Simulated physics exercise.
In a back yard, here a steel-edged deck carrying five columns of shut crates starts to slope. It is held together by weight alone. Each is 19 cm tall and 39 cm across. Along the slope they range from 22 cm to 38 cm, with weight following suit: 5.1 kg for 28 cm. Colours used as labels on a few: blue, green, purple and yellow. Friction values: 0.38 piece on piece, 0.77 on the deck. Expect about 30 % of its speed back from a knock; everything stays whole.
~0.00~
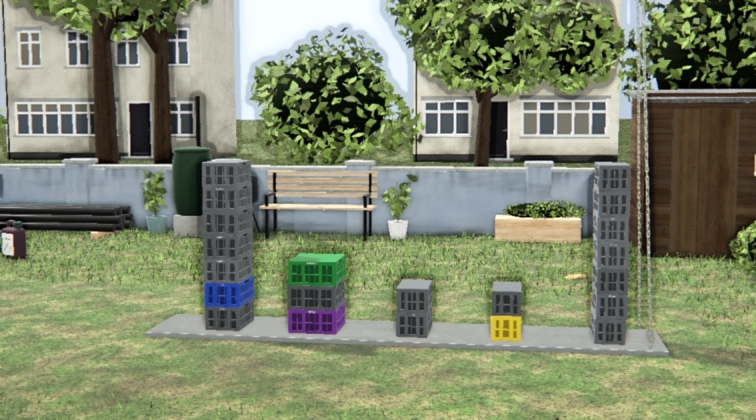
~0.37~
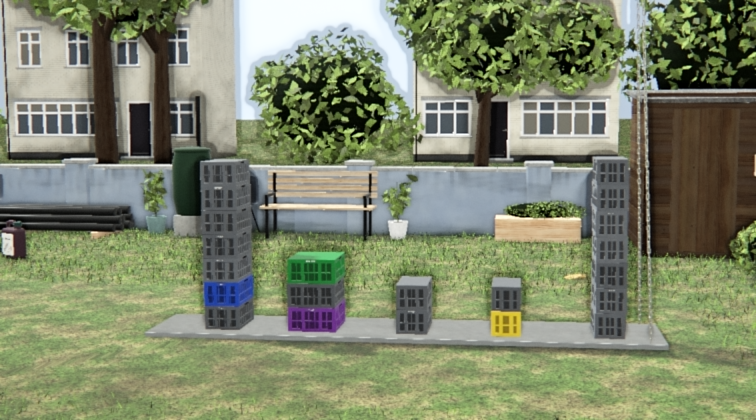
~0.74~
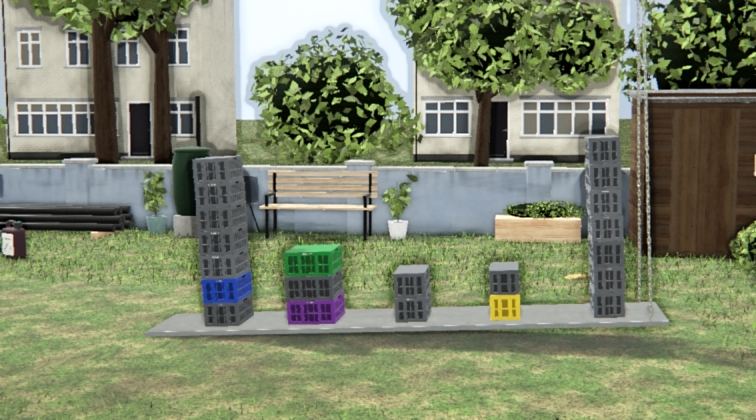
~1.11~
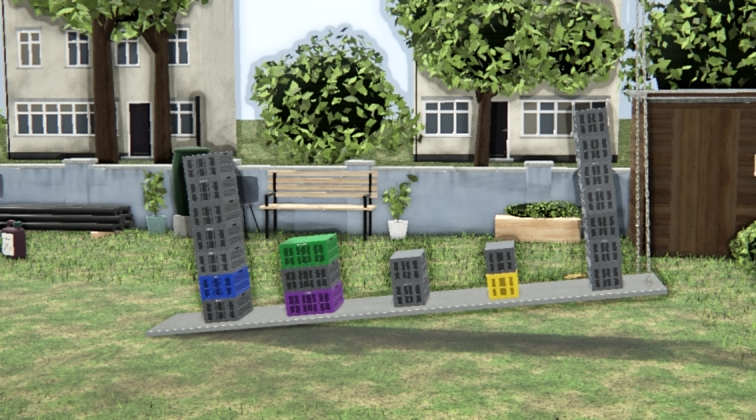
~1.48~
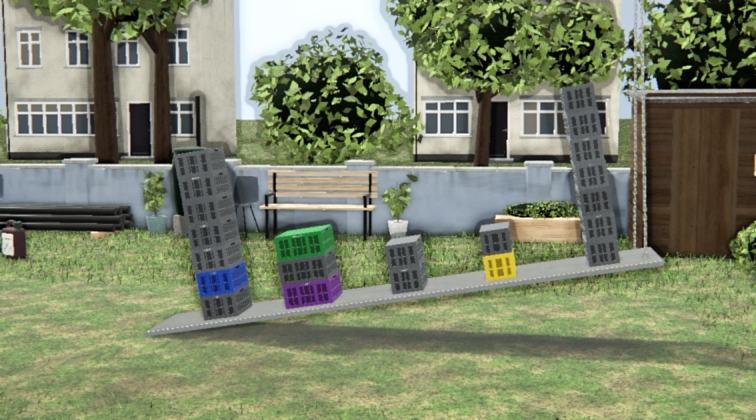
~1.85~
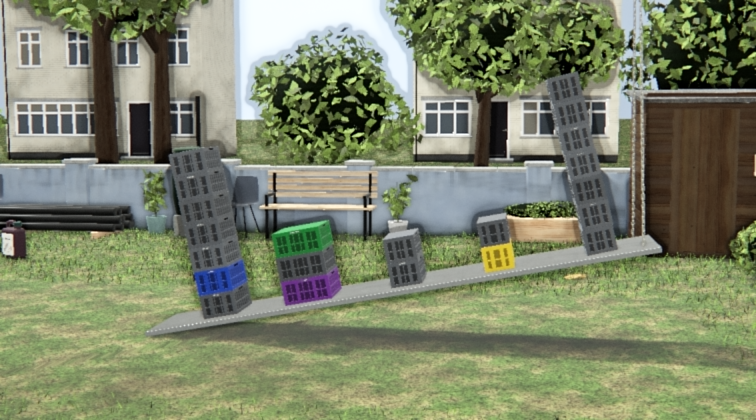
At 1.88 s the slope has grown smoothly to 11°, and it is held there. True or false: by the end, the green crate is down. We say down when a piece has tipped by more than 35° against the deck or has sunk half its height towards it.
True.
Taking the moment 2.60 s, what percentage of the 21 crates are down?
At that instant, 35 percent.
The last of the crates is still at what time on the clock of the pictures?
Settling time: Near 5.0 s.
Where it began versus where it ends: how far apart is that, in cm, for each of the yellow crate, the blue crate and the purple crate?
Roughly yellow 50 cm, blue 50 cm, purple 30 cm.
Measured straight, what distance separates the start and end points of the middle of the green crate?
Around 50 cm, start to finish.
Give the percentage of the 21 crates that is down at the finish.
Around 75 per cent, I'd say.
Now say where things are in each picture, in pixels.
In the first frame (we follow the side turned to the camera; leans and shifts are taken against what carries them), middle of the deck's edge (395, 344) slope 0°; green crate (312, 274); blue crate (222, 295); purple crate (312, 322); no piece has moved.
The second frame shows middle of the deck's edge (395, 341) slope 1°; green crate (311, 272).
The third frame shows middle of the deck's edge (395, 329) slope 3°; green crate (308, 264).
The fourth frame shows middle of the deck's edge (393, 314) slope 7°; green crate (304, 255).
The fifth frame shows middle of the deck's edge (392, 301) slope 10°; green crate (299, 246).
The sixth frame shows middle of the deck's edge (391, 294) slope 11°; green crate (297, 242); blue crate (213, 282); yellow crate (498, 258); 6 stirred so far.
Around 2.60 s, slope 11°; 7 of the 21 crates down; green crate unmoved.
Around 3.64 s, slope 11°; 10 of the 21 crates down; green crate tipped 22°, 24 cm lower; blue crate tipped 27°.
Finally (5.0 s), slope 11°; 16 of the 21 crates down; green crate 38 cm lower; blue crate on its side; yellow crate displaced 17 mm. Seen by the last camera, middles, green crate near (262, 294), blue crate near (172, 303).
